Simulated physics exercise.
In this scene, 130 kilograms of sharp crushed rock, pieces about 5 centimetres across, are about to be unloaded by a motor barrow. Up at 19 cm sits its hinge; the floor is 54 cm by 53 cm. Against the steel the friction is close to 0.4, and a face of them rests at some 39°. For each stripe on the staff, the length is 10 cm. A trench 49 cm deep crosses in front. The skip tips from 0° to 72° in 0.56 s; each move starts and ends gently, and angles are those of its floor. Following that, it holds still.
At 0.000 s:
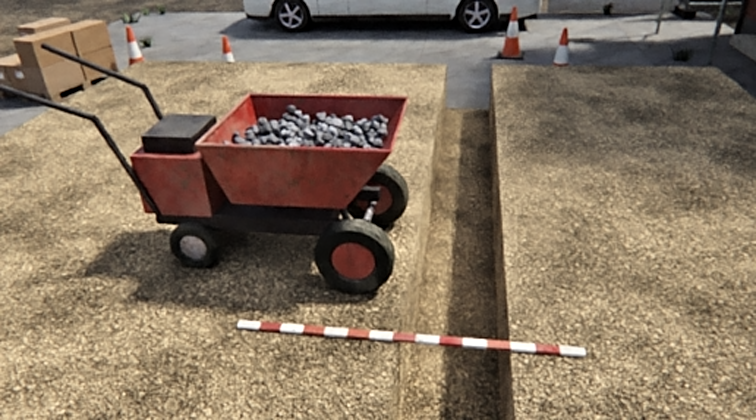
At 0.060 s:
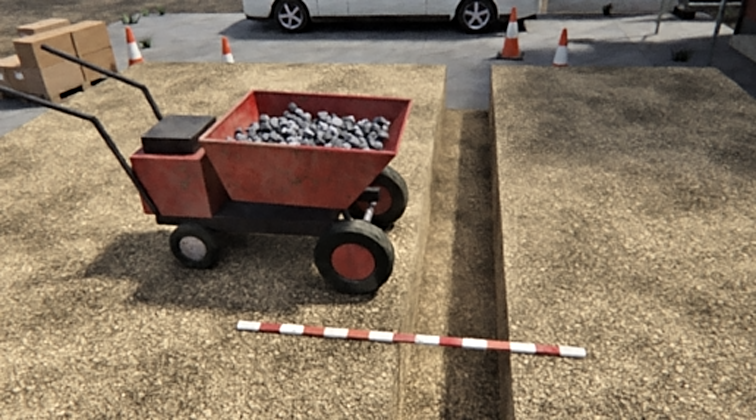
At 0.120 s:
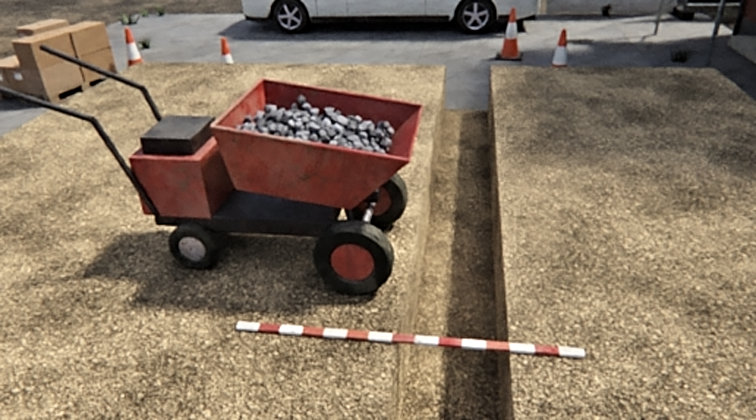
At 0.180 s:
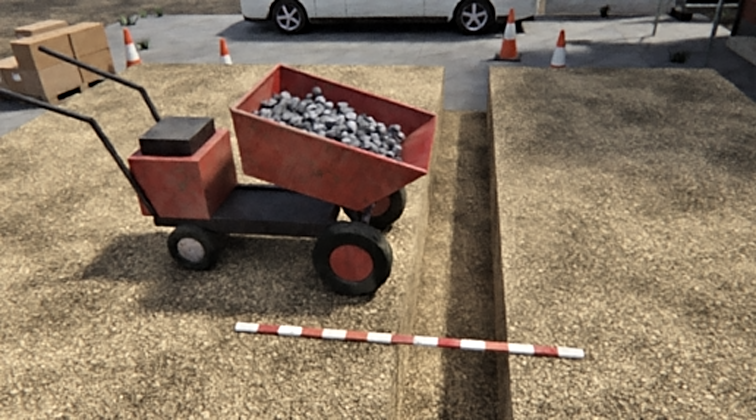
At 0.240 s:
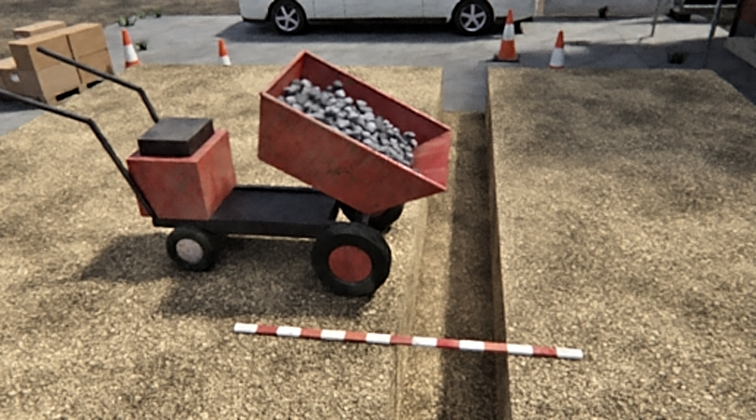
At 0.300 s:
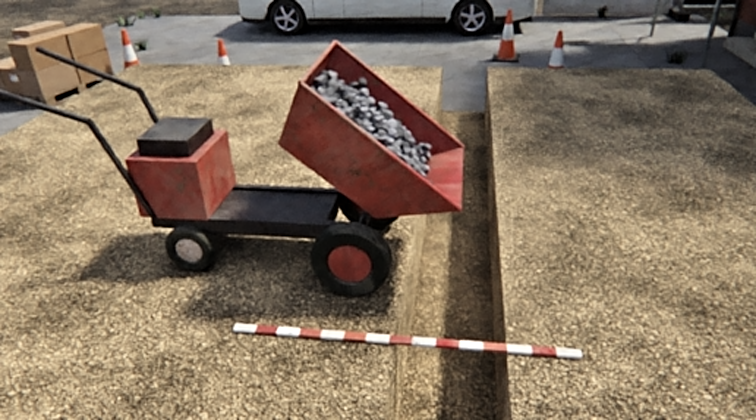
Red motor barrow standing on gravel beside a narrow trench, its skip of grey stones steadily tilting up and forward to the right.
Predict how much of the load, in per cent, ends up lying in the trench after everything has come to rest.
Roughly 31 per cent of it.
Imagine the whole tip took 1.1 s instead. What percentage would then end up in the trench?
Then about 50 per cent.
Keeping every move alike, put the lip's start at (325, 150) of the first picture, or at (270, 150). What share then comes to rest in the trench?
Roughly 85 per cent, then 75 per cent.
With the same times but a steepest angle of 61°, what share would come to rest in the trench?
Then close to 10 per cent.
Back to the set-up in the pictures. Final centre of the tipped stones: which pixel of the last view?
Roughly (535, 264), I'd say.
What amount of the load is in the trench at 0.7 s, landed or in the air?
Approx. 5 % of the load.
After 0.4 s the floor is at 61°; 100 % in the skip; the foremost stones are at (457, 207).
After 0.7 s the floor is at 72°; 78 % in the skip, 5 % in the trench, 17 % past the trench; the foremost stones are at (545, 266).
After 1.0 s the floor is at 72°; 23 % in the skip, 13 % in the trench, 64 % past the trench; the foremost stones are at (704, 256).
After 3.0 s the floor is at 72°; 7 % in the skip, 31 % in the trench, 61 % past the trench; the foremost stones are past the picture's edge.
